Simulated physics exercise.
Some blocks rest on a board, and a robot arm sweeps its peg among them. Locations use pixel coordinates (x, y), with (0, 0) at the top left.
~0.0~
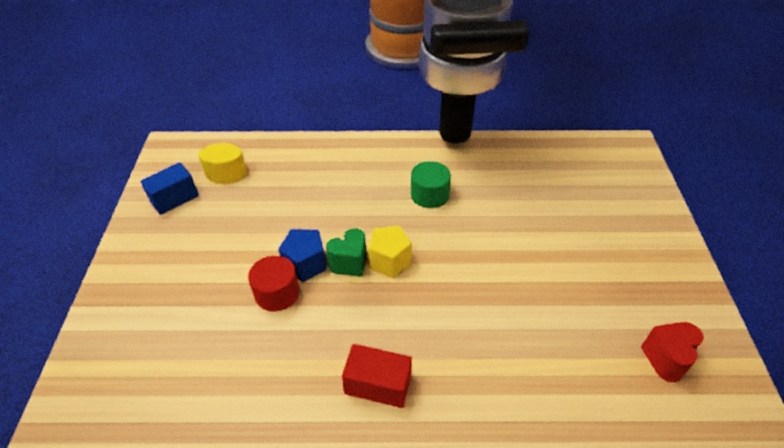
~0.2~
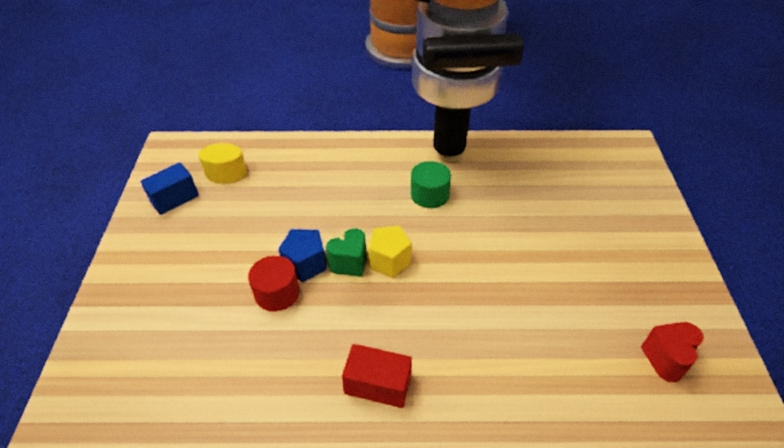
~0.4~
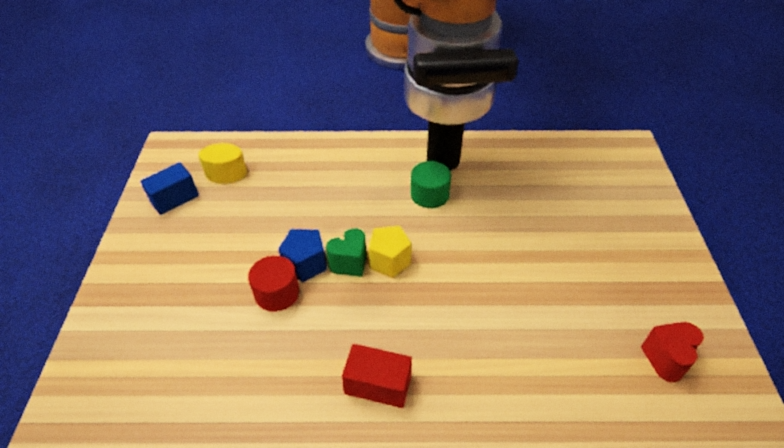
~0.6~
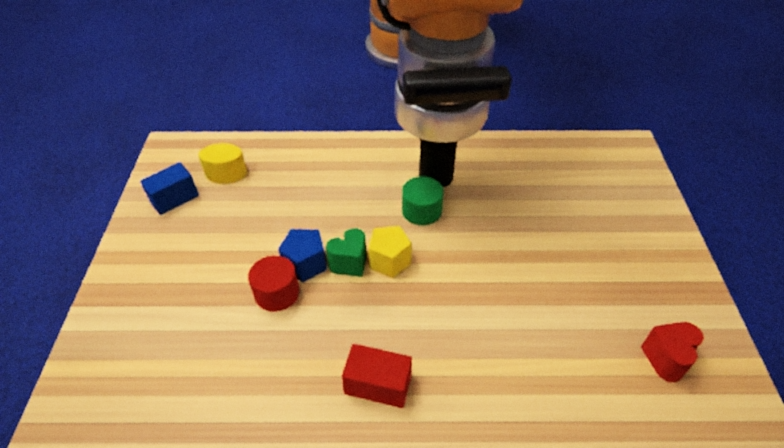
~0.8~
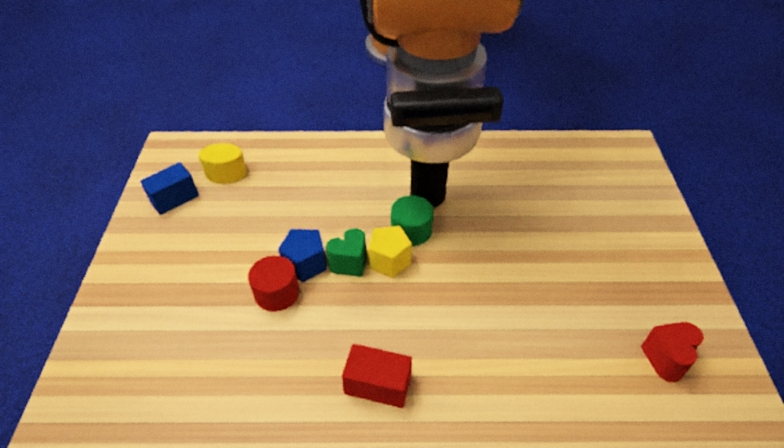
Robot arm lowering its black peg onto a wooden board's far side and nudging a green cylinder toward a yellow pentagon.
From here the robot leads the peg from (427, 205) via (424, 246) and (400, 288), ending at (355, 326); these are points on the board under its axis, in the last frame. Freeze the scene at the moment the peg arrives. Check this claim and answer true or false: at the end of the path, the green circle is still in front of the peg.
My answer: True.
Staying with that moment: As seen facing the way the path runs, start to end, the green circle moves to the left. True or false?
Verdict: False.
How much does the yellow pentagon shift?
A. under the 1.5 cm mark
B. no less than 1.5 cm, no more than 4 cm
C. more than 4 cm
Option C.
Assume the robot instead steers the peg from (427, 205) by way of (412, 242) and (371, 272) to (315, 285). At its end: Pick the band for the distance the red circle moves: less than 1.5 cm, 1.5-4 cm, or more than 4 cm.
Ends 1.5 to 4 cm away.
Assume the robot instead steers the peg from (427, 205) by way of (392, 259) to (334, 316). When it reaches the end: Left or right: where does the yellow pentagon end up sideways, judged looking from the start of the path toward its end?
That block drifts left.
The first path, step by step. One third of the way, peg (425, 239); blue pentagon (299, 243); green heart-shaped block (343, 247); yellow pentagon (365, 278), turned 15° clockwise; green circle (399, 252).
Two thirds of the way, peg (400, 281); blue pentagon (299, 243); green heart-shaped block (343, 247); yellow pentagon (321, 311), turned 15° clockwise; green circle (365, 292).
At the end, peg (354, 318); blue pentagon (299, 243); green heart-shaped block (343, 247); yellow pentagon (261, 337); green circle (308, 323).
